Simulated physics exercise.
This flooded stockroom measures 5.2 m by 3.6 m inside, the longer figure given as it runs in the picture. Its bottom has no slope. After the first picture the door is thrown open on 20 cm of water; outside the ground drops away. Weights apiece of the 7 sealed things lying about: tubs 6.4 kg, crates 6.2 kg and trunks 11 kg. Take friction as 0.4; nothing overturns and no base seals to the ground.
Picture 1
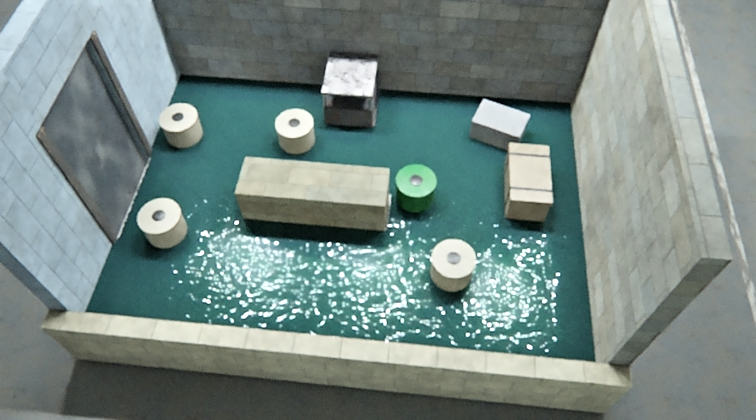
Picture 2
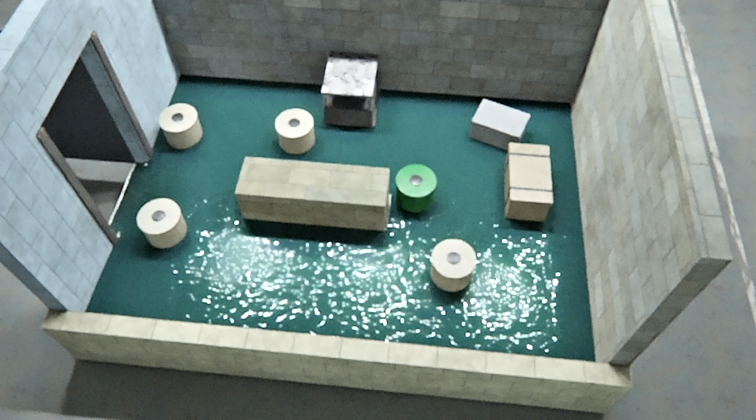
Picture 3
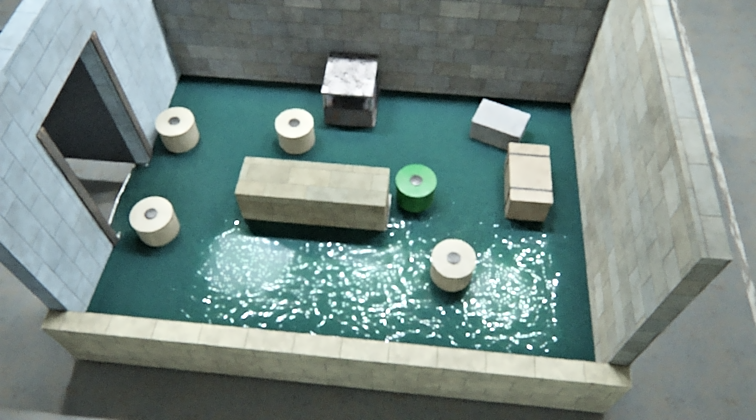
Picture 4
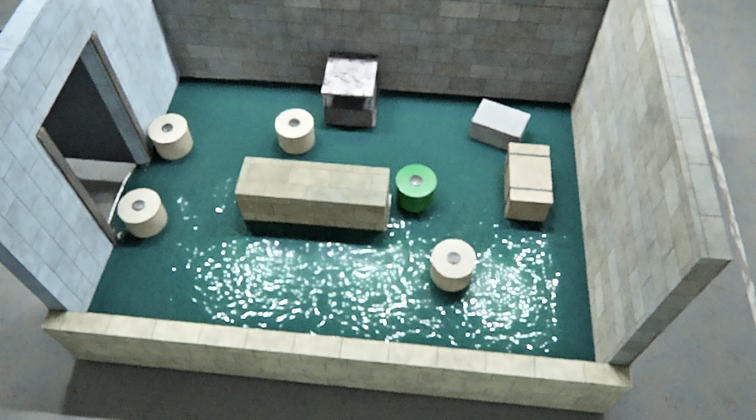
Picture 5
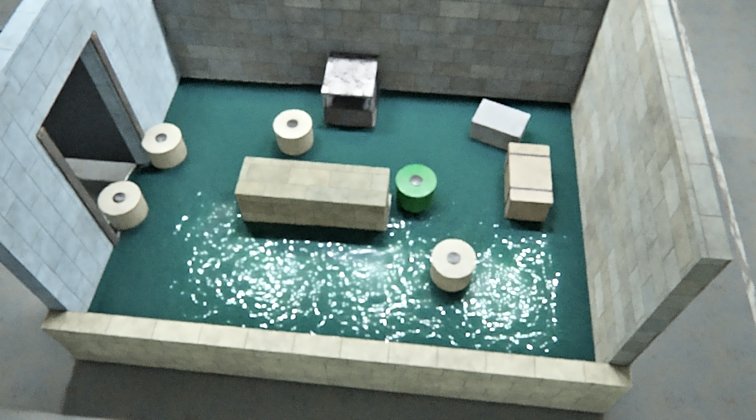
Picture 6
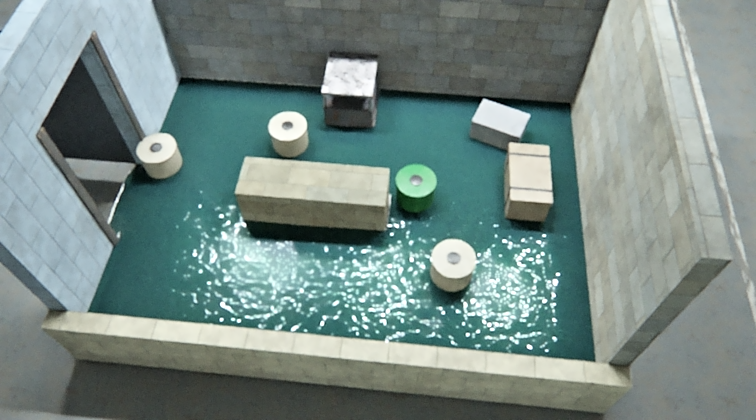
Pale round tubs sit in green water in a flooded, block-walled room, seen from high above by a still camera. A long tan block lies mid-room with a green tub at its right end, a mottled dark box behind, and a white block and tan crate at right. The left door opens, two tubs drift left, the nearer passes out through the doorway, and another behind the block shifts slightly left.
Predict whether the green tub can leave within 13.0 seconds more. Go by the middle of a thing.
Green tub remains inside.
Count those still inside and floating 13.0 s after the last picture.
4 of them.
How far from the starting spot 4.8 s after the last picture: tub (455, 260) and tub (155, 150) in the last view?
In turn: 80 cm, washed out.
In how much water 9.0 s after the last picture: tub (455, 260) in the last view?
About 13 cm.
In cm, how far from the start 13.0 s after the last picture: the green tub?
Roughly 140 cm.
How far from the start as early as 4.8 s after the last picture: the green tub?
Roughly 30 cm by then.
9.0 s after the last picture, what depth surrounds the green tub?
About 13 cm.
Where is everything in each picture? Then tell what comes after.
The green tub at (416, 180), afloat; 20 cm deep round most things; 0 of 7 have shifted, in the first frame.
The green tub at (416, 180) floats; 20 cm deep round most things; 0 of 7 have shifted, in the second frame.
The green tub at (416, 180) floats; 20 cm deep round most things; 2 of 7 have shifted, in the third frame.
The green tub at (416, 180), afloat; about 3320 L in view; 2 of 7 have shifted, in the fourth frame.
The green tub at (416, 180), afloat; about 3270 L in view; 2 of 7 have shifted, in the fifth frame.
The green tub at (416, 180), afloat; 20 cm deep round most things; 3 of 7 have shifted, in the sixth frame.
Then, 1.0 s after the last picture the green tub is near (413, 180), 0.0 m from its start, afloat; 2 of 7 are out; 5 afloat.
Then, 4.8 s after the last picture the green tub is near (397, 164), 0.3 m from its start, afloat; 2 of 7 are out; 5 afloat.
Then, 9.0 s after the last picture the green tub is near (378, 153), 0.6 m from its start, afloat; 3 of 7 are out; 4 afloat.
Then, 13.0 s after the last picture the green tub is near (307, 141), 1.4 m from its start, afloat; 3 of 7 are out; 4 afloat.
